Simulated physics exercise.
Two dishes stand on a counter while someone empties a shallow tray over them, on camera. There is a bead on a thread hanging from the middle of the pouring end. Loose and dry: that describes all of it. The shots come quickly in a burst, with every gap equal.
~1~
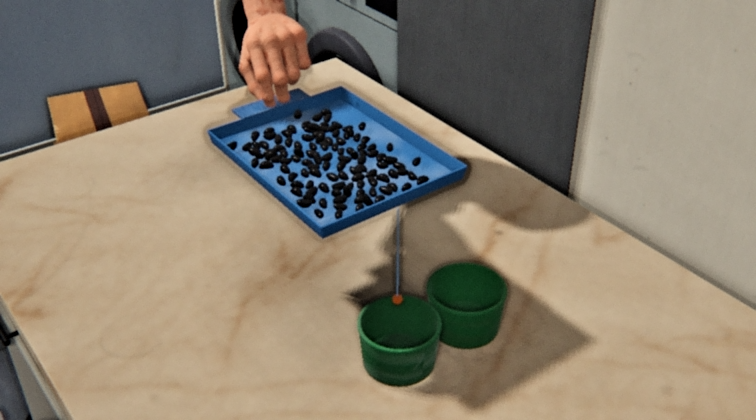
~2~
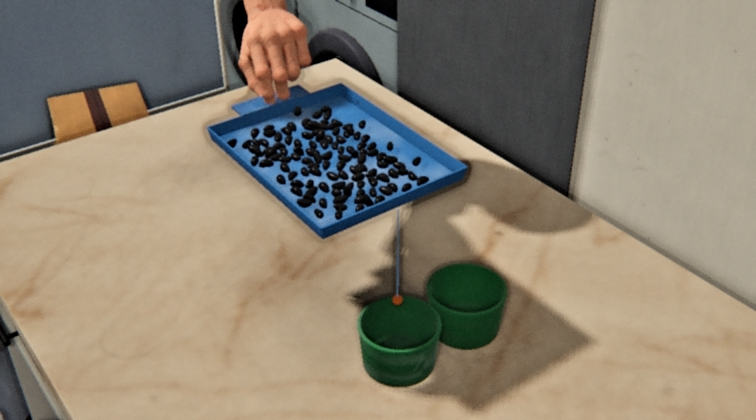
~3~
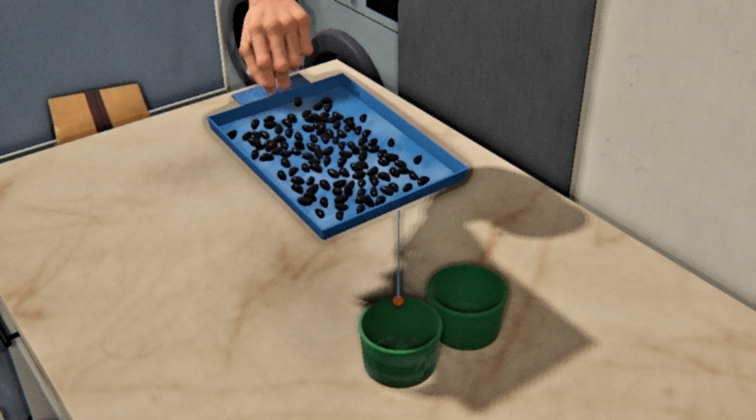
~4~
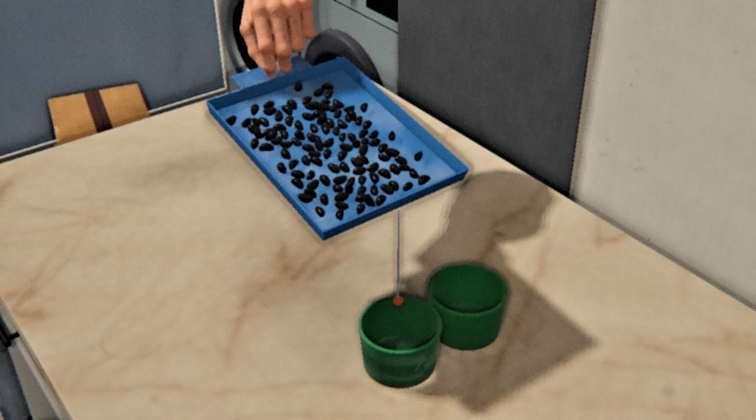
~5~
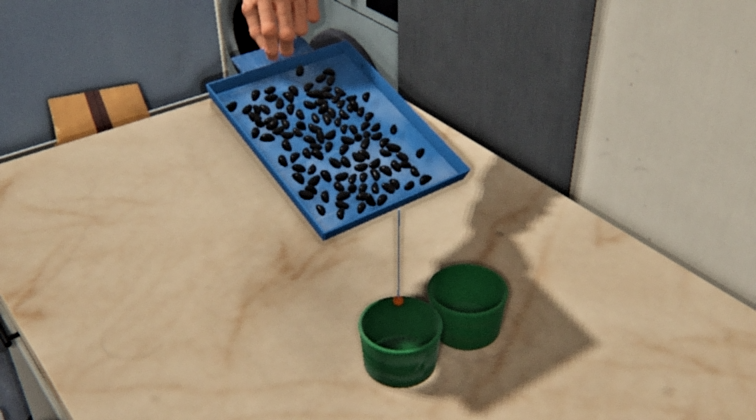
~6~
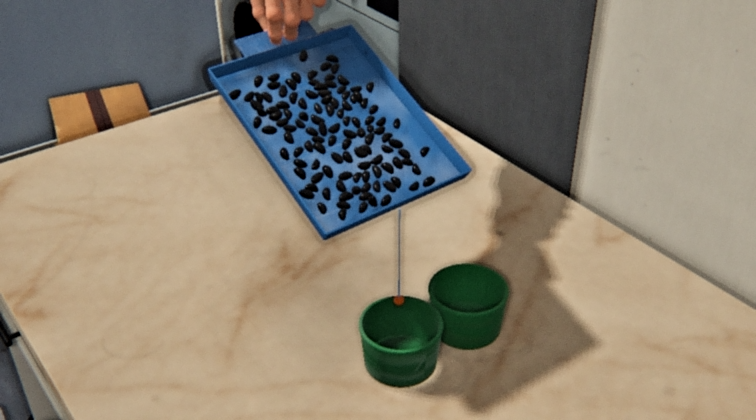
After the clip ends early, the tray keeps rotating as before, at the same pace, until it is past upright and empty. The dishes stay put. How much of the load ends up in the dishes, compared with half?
The dishes end up with less than half of it.
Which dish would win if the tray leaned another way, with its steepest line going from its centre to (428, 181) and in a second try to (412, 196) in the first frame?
The first try goes to the one on the right and the second to the one on the right.
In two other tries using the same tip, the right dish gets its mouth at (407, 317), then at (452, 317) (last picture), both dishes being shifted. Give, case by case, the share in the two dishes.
About 30 per cent first, then about 70 per cent.
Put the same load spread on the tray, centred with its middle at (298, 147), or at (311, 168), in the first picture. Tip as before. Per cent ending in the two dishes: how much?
In turn 30 and 30 in a hundred.
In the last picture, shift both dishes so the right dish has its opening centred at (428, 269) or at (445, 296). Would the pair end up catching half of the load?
At place one a lesser share; at place two a lesser share.
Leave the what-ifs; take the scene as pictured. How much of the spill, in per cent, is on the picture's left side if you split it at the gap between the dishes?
40 in a hundred, roughly.
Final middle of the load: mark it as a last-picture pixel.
Around (440, 401).
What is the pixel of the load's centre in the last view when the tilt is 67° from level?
I'd mark the middle close to (383, 177).
Soon after the last picture, tray tipped steeply; nearly all on the tray; a small part in the air.
A little later, tray tipped past a quarter turn; about two thirds on the tray; a stray few in the left dish; a stray few in the right dish; about a quarter outside both; a small part in the air.
Later still, tray tipped past a quarter turn; a small part in the left dish; a stray few in the right dish; most outside both.
At rest, tray tipped past a quarter turn; a small part in the left dish; a small part in the right dish; most outside both.
